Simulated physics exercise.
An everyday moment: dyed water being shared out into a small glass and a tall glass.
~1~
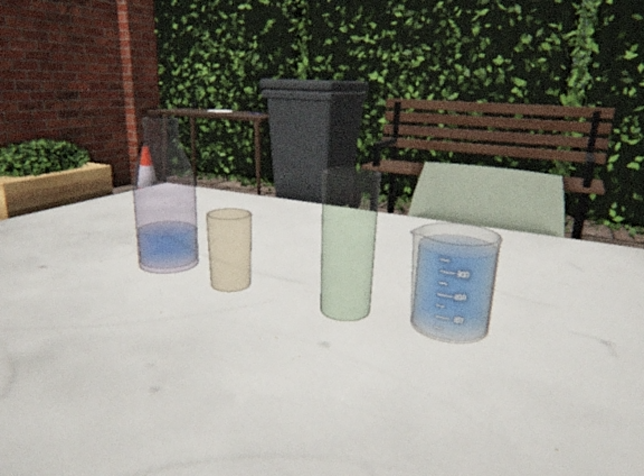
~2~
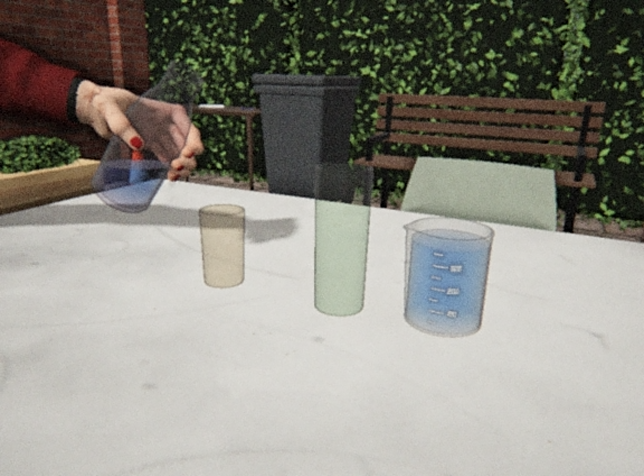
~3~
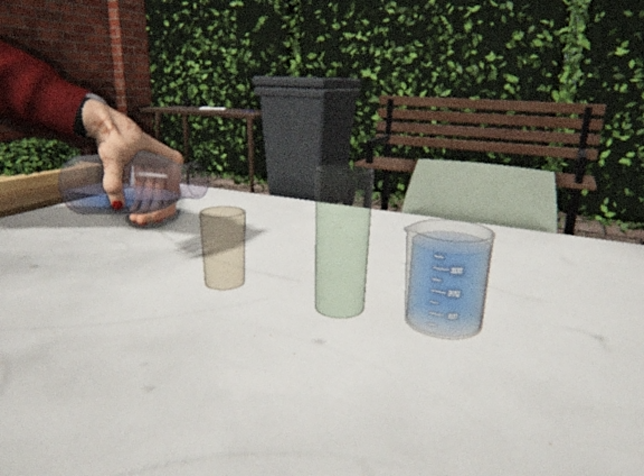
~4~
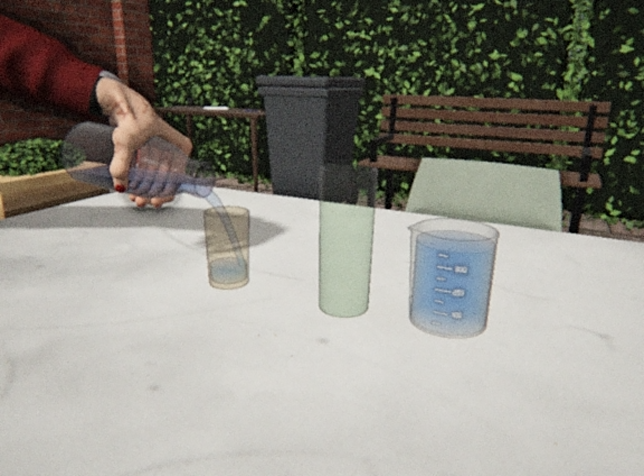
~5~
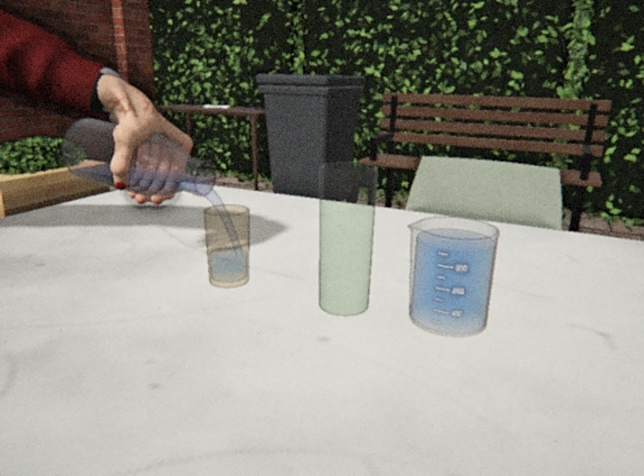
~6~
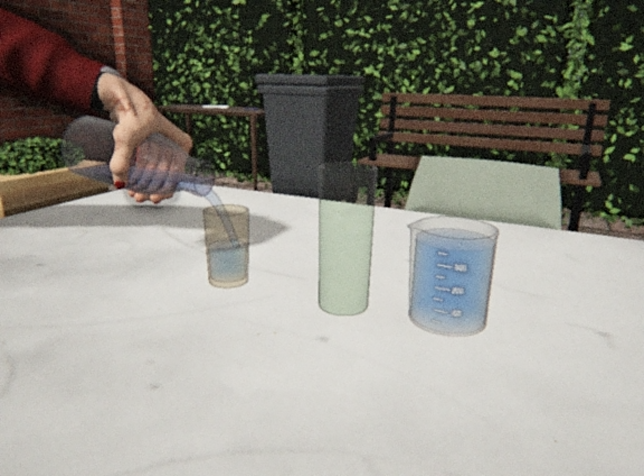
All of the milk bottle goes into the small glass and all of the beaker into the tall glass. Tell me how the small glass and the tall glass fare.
The small glass runs over and the tall glass runs over.
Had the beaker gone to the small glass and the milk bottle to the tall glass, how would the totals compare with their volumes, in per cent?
About 290 and 60 per cent.
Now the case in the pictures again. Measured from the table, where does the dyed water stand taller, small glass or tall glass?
In the right one.
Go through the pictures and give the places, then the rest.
In the first frame, before the pour; milk bottle (165, 192) about a quarter full; beaker (454, 279) nearly full; small glass (230, 247) empty; tall glass (348, 241) empty.
In the second frame, the milk bottle is on its way; milk bottle (154, 135) tipped 40° with all of its load; small glass (223, 243) empty.
In the third frame, the dyed water nears the lip; milk bottle (139, 183) tipped 80° with all of its load; small glass (224, 245) empty.
In the fourth frame, pouring; milk bottle (144, 166) tipped 95° with nearly all of its load; small glass about a quarter full, surface at (228, 264).
In the fifth frame, pouring; milk bottle (145, 164) tipped 95° with about three quarters of its load; tall glass (346, 236) empty.
In the sixth frame, pouring; milk bottle (144, 162) tipped 95° with about two thirds of its load; beaker nearly full, surface at (455, 240); small glass about half full, surface at (227, 246); tall glass (345, 236) empty.
A moment on, the small glass is nearly full.
Further on, the small glass is full to the brim and overflowed.
When it is over, the small glass is full to the brim and overflowed; the tall glass is full to the brim and overflowed.
